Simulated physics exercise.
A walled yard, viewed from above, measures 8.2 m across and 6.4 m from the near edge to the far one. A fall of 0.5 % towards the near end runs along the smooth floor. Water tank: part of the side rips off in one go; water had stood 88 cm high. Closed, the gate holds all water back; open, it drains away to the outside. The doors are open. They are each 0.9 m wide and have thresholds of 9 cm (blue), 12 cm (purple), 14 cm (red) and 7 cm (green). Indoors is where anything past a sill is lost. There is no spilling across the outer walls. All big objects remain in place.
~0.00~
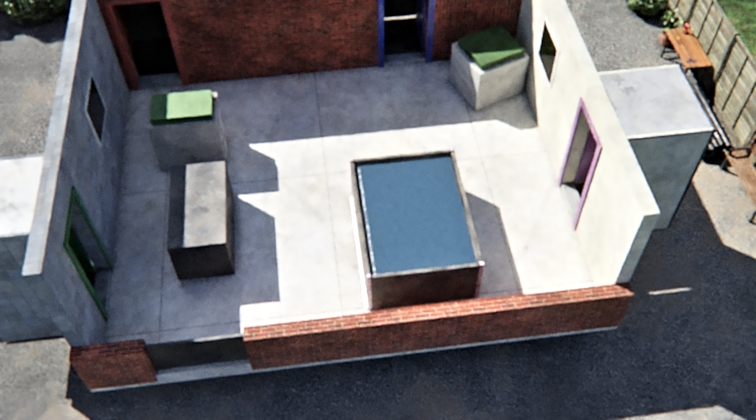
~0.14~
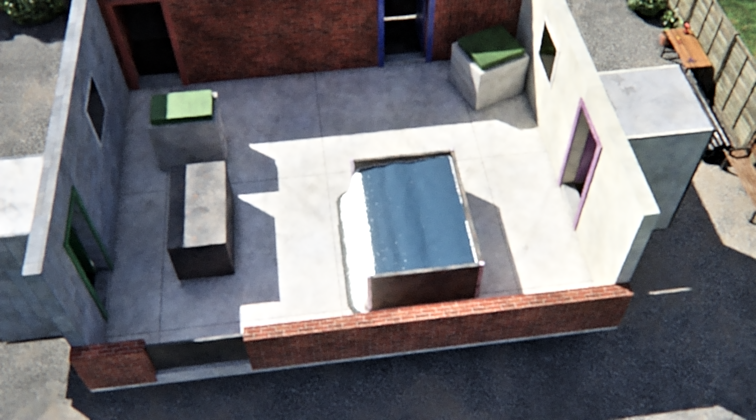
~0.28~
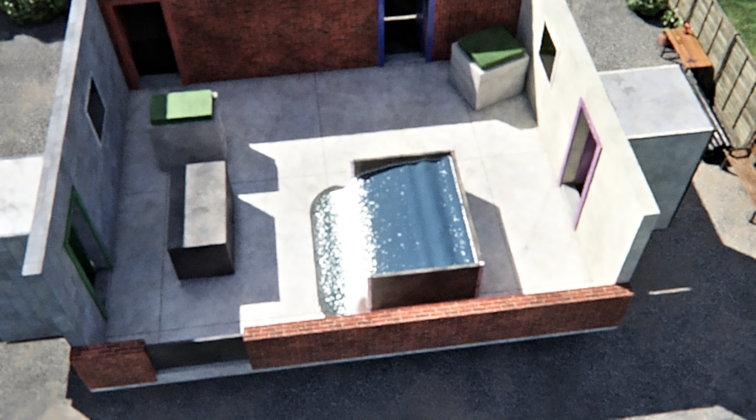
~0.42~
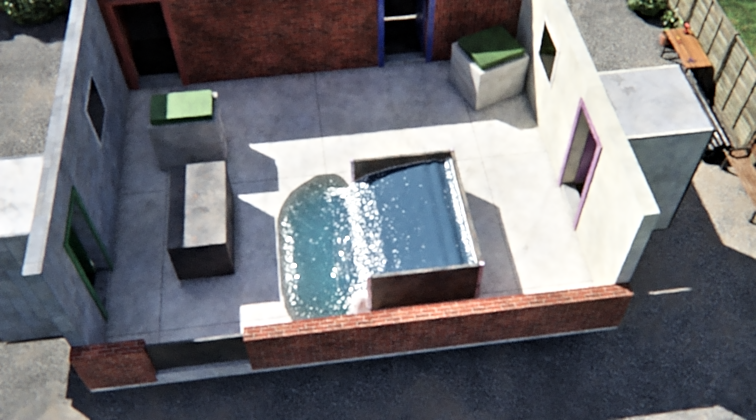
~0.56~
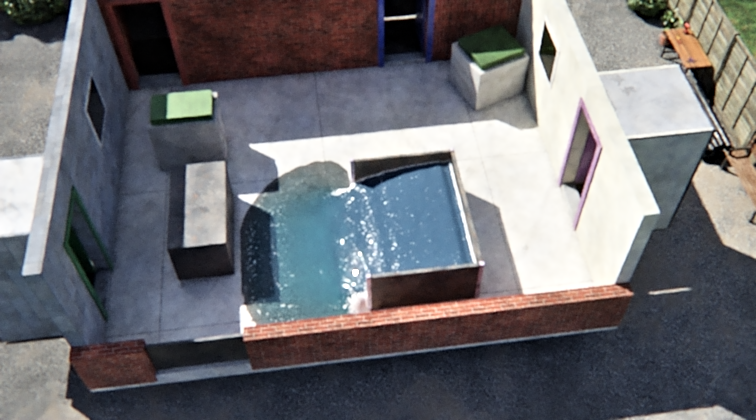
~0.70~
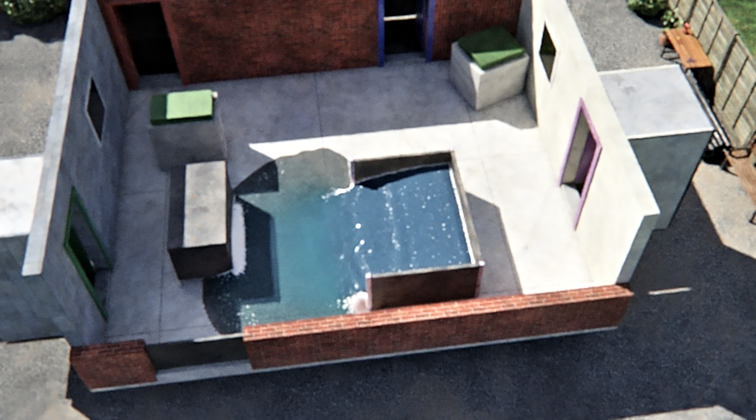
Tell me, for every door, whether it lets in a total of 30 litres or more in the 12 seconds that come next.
For every door: The blue door does not; the purple door does not; the red door does; the green door does.
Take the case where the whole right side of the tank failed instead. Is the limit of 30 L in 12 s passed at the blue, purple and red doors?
Then it goes blue fine, purple too high, red fine.
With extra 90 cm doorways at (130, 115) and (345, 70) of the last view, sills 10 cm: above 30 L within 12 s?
Order as listed: Surpassed and respected.
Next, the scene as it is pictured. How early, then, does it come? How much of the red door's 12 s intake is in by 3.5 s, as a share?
That works out near 0%.
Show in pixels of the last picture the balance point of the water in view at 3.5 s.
Near (253, 227).
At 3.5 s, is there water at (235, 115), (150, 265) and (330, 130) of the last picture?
Listed in sequence, the spots are drenched, drenched and drenched.
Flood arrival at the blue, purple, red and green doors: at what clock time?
So blue at 3.4 s, purple at 7.0 s, red at 2.6 s, and green at 1.1 s.
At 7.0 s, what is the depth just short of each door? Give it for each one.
Door by door in cm, blue shows 7, purple shows 0, red shows 15, green shows 10.
After 1.4 s water covers 30 % of the floor and is deepest (60 cm) near (104, 357); blue door not reached, purple door not reached, red door not reached, green door 9 cm at the sill, 15 L in.
After 2.2 s water covers 40 % of the floor and is deepest (64 cm) near (103, 367); blue door not reached, purple door not reached, red door not reached, green door 23 cm at the sill, 57 L in.
After 3.5 s water covers 60 % of the floor and is deepest (41 cm) near (178, 172); blue door 2 cm at the sill, 0 L in, purple door not reached, red door 7 cm at the sill, 0 L in, green door 20 cm at the sill, 149 L in.
After 7.0 s water covers 90 % of the floor and is deepest (23 cm) near (510, 57); blue door 7 cm at the sill, 0 L in, purple door not reached, red door 15 cm at the sill, 74 L in, green door 10 cm at the sill, 252 L in.
After 12.0 s water covers 100 % of the floor and is deepest (18 cm) near (438, 327); blue door 6 cm at the sill, 7 L in, purple door 8 cm at the sill, 0 L in, red door 5 cm at the sill, 76 L in, green door 7 cm at the sill, 261 L in.
